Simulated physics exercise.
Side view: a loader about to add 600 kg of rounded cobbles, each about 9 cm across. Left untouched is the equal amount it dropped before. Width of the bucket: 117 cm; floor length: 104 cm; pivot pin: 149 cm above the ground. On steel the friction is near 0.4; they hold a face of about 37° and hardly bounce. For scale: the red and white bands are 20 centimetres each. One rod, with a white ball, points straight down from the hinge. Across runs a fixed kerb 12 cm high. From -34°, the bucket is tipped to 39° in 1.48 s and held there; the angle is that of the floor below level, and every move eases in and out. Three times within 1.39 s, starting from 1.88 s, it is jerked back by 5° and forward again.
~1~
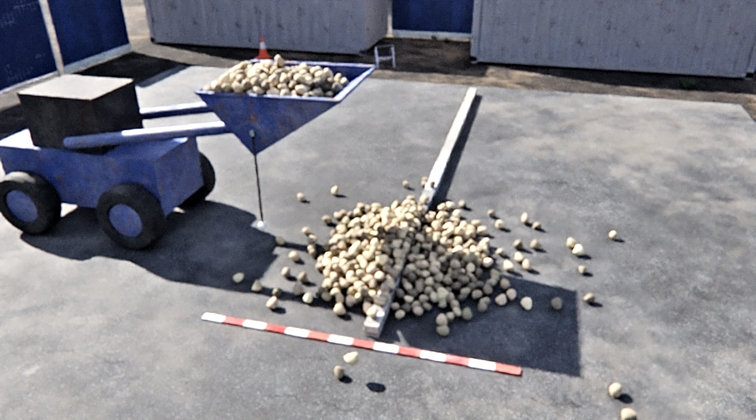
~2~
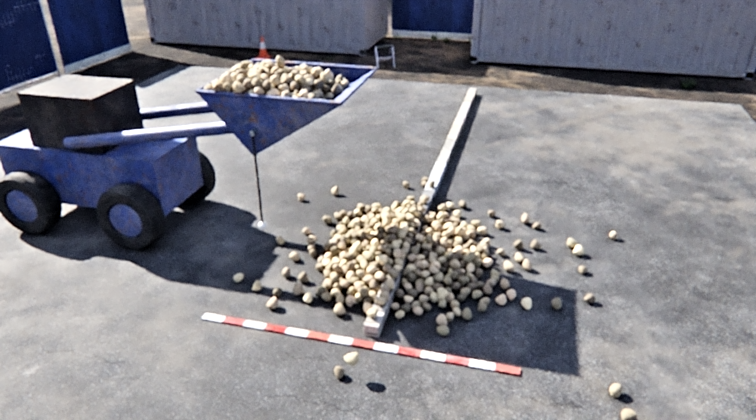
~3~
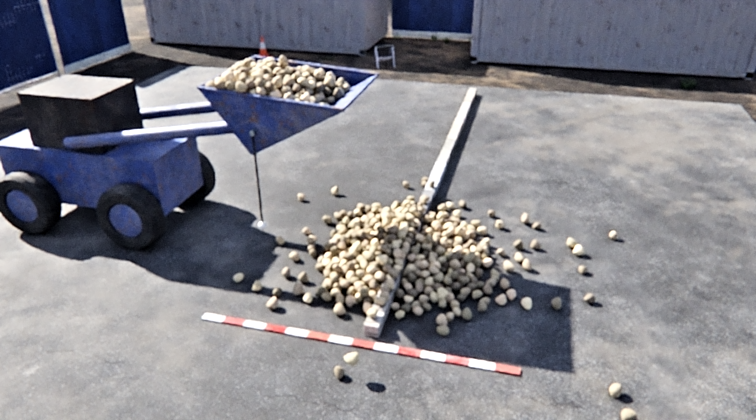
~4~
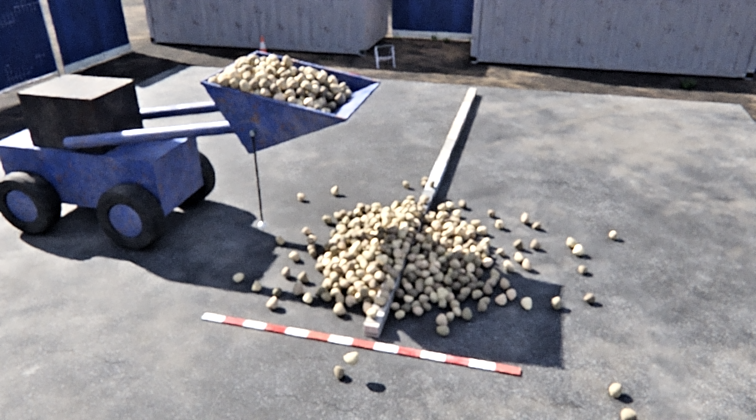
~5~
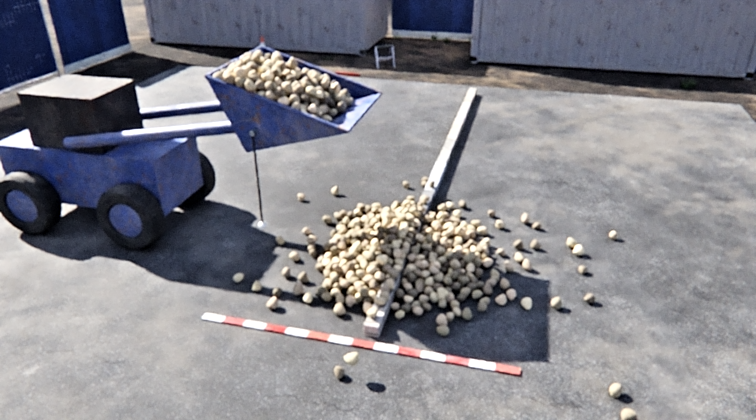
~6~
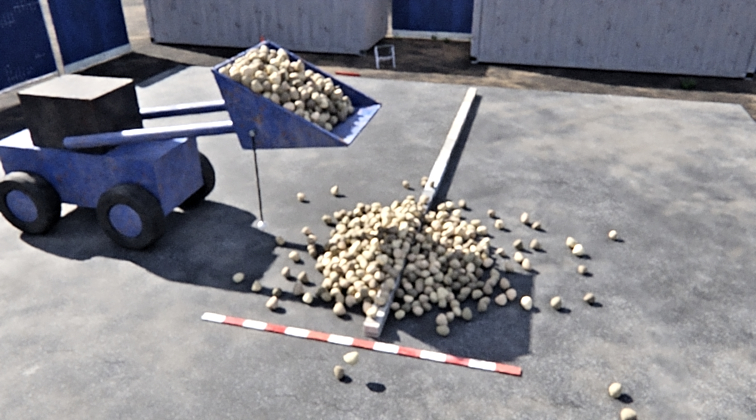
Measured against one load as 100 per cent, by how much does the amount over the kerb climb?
The amount climbs by some 37 per cent of a load.
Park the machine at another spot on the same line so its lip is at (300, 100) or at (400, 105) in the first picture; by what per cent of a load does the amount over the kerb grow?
Near 5 in a hundred, then near 95 in a hundred.
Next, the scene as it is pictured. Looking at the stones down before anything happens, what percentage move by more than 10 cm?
Close to 20 per cent.
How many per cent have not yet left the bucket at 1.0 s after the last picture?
Near 40 per cent of the load is held.
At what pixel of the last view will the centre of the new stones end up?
Roughly at pixel (388, 239).
Then, 0.5 s after the last picture the floor is at 28°; in per cent of one load, 98 in the bucket, 64 on this side of the kerb, 39 over the kerb; the foremost stones are at (591, 292).
Then, 1.0 s after the last picture the floor is at 39°; in per cent of one load, 42 in the bucket, 119 on this side of the kerb, 40 over the kerb; the foremost stones are at (591, 292).
Then, 3.1 s after the last picture the floor is at 39°; in per cent of one load, 0 in the bucket, 124 on this side of the kerb, 76 over the kerb; the foremost stones are at (591, 292).
Then, 5.9 s after the last picture the floor is at 39°; in per cent of one load, 0 in the bucket, 124 on this side of the kerb, 76 over the kerb; the foremost stones are at (591, 292). Net gain over the kerb, 37.
